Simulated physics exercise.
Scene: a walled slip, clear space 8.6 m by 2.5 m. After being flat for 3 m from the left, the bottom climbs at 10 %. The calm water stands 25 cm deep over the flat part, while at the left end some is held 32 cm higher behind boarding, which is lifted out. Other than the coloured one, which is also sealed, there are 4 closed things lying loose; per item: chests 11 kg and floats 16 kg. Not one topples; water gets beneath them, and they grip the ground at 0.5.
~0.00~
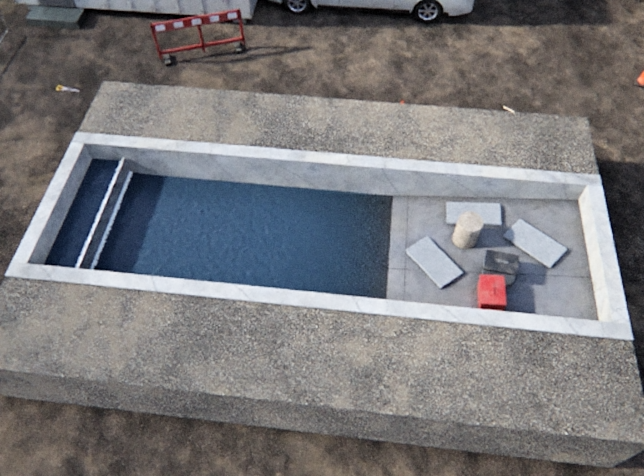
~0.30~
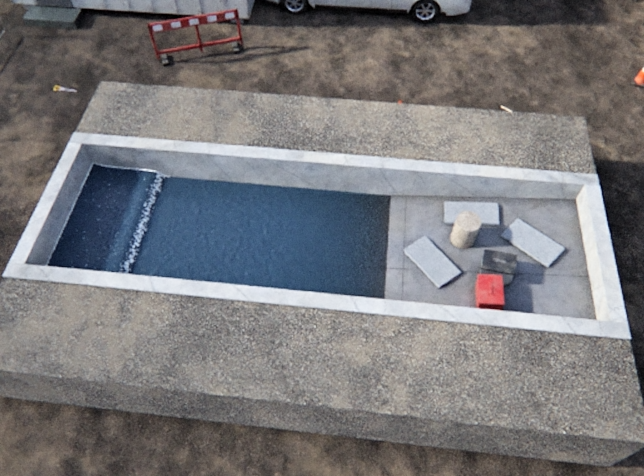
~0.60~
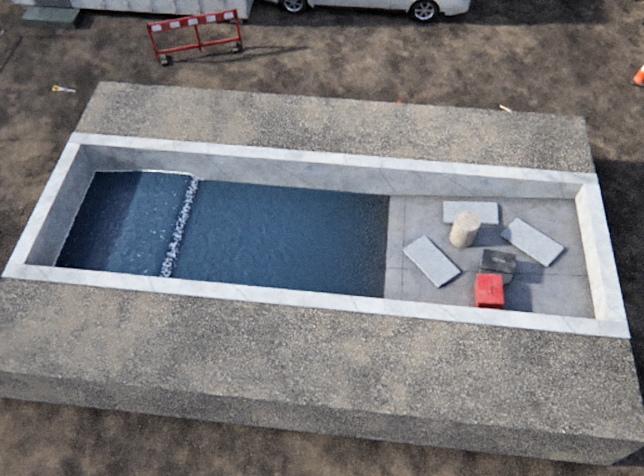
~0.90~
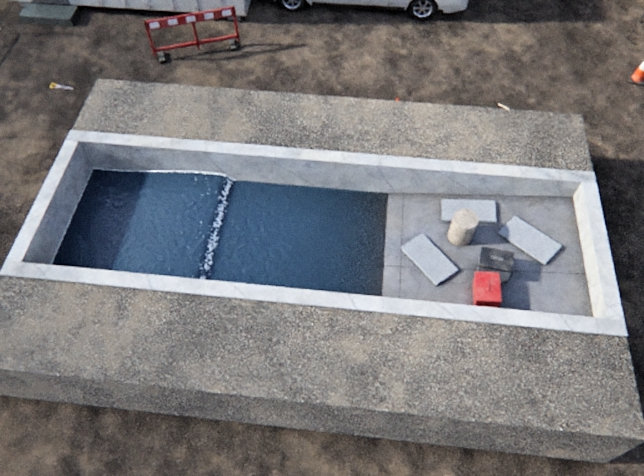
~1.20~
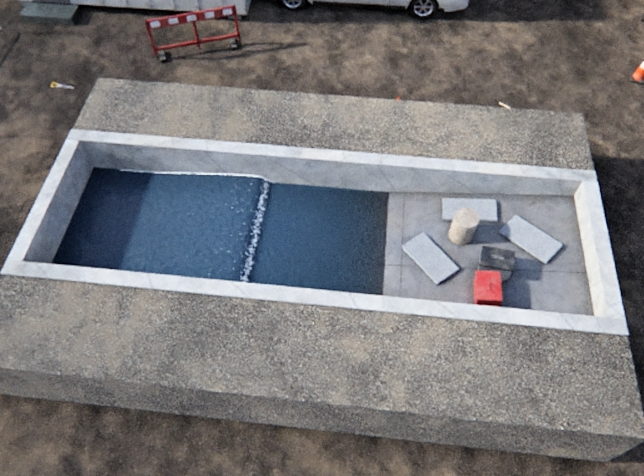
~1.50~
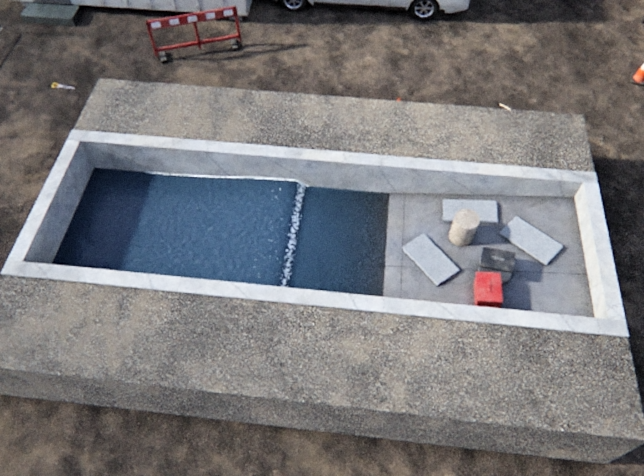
The video shows a walled basin with blue water on the left and a red chest among loose pale objects on the dry right; the left boarding disappears and a foamy wave travels rightward while the objects stay still.
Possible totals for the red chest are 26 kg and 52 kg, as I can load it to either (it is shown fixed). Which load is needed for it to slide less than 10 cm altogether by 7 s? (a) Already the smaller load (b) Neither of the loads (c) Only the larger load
Already the smaller load (a).
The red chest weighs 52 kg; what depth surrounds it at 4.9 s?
Depth: Approx. 2 cm.
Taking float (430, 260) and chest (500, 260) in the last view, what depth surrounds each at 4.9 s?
6 and 2 cm.
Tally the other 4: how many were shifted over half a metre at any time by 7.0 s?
That comes to 2.
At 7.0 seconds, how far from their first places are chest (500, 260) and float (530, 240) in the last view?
0 cm, 0 cm.
After 2.1 s the red chest would be 0 cm from its start with 26 kg and 0 cm from its start with 52 kg; 0 cm of water round it then.
After 3.1 s the red chest would be 0 cm from its start with 26 kg and 0 cm from its start with 52 kg; 1 cm of water round it then.
After 4.9 s the red chest would be 0 cm from its start with 26 kg and 0 cm from its start with 52 kg; 2 cm of water round it then.
After 7.0 s the red chest would be 0 cm from its start with 26 kg and 0 cm from its start with 52 kg; 1 cm of water round it then.
